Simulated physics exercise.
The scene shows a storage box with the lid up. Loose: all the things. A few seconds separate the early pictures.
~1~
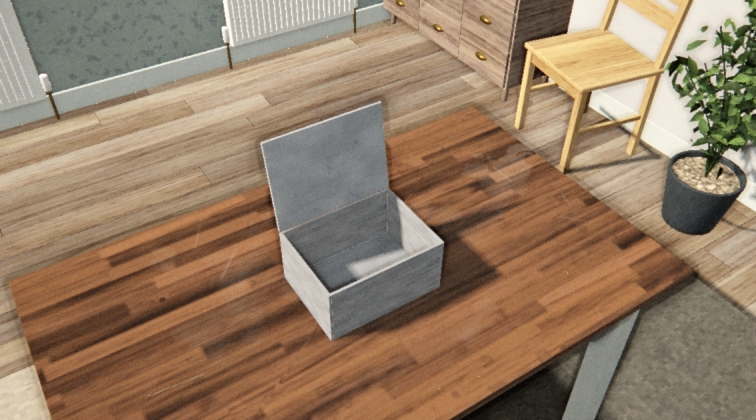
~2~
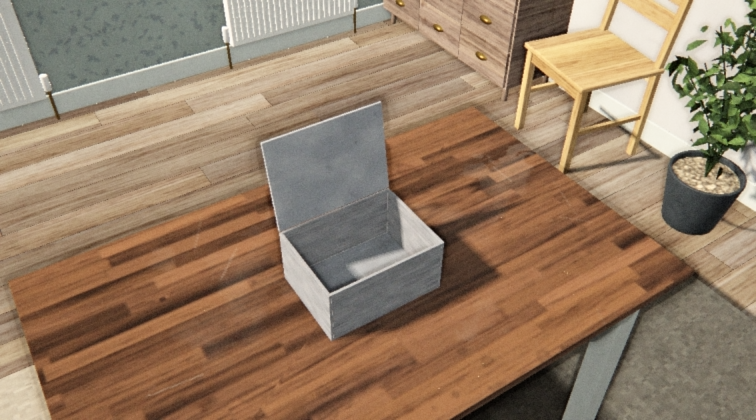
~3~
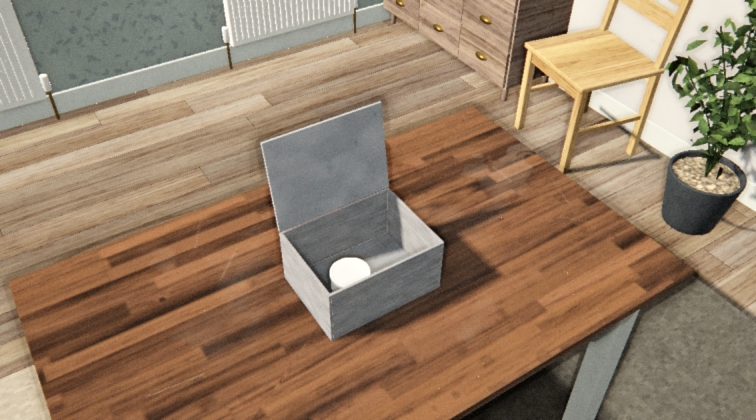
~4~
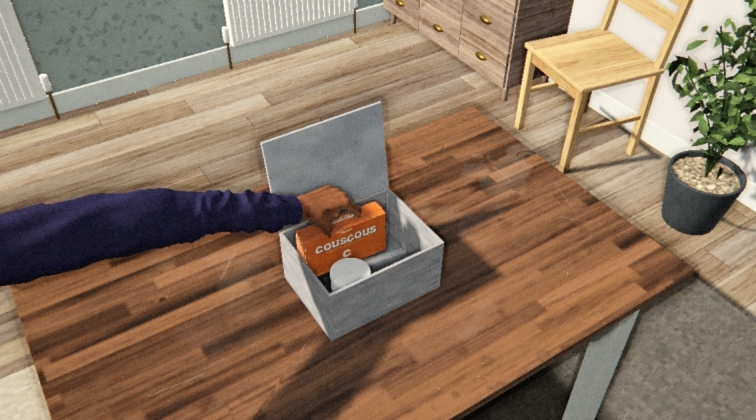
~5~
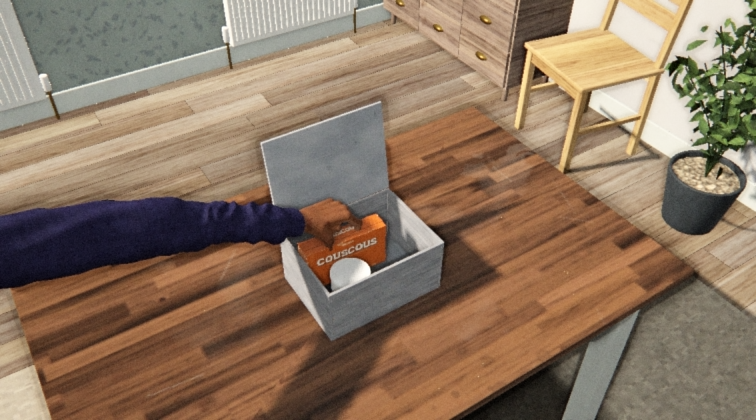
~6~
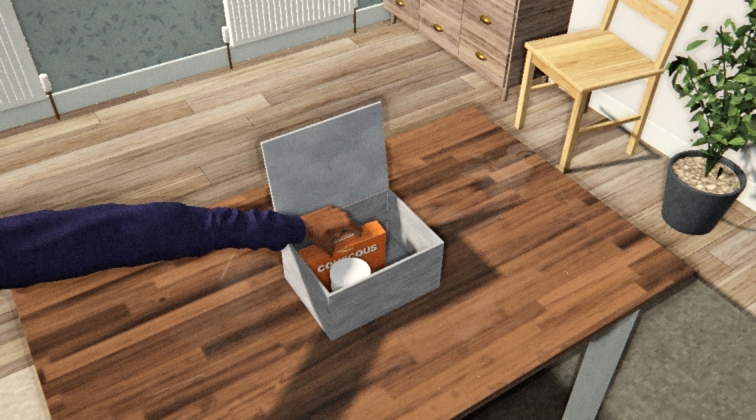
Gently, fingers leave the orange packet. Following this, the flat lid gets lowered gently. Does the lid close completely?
Yes.
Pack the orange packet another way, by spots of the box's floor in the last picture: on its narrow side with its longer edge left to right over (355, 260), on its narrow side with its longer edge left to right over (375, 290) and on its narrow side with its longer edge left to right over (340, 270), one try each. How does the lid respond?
In order: The lid fits down, then gets blocked, then fits down.
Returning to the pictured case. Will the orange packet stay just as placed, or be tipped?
Well, it stays just as set.
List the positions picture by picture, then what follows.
The last thing is not in view yet, in the first frame.
The last thing is not in view yet, in the second frame.
The last thing is not in view yet, in the third frame.
Coming down; orange packet (342, 241), in the fourth frame.
Coming down; orange packet (343, 252), in the fifth frame.
In place under the hand; orange packet (343, 259), in the sixth frame.
Then, 1.20 s after the last picture, lid starting down.
Then, 1.60 s after the last picture, lid 58° above the rim.
Then, 1.90 s after the last picture, lid 32° above the rim.
Then, 2.10 s after the last picture, lid 11° above the rim.
At rest, lid shut; both in place. Seen from the same camera at the end, orange packet near (343, 259).
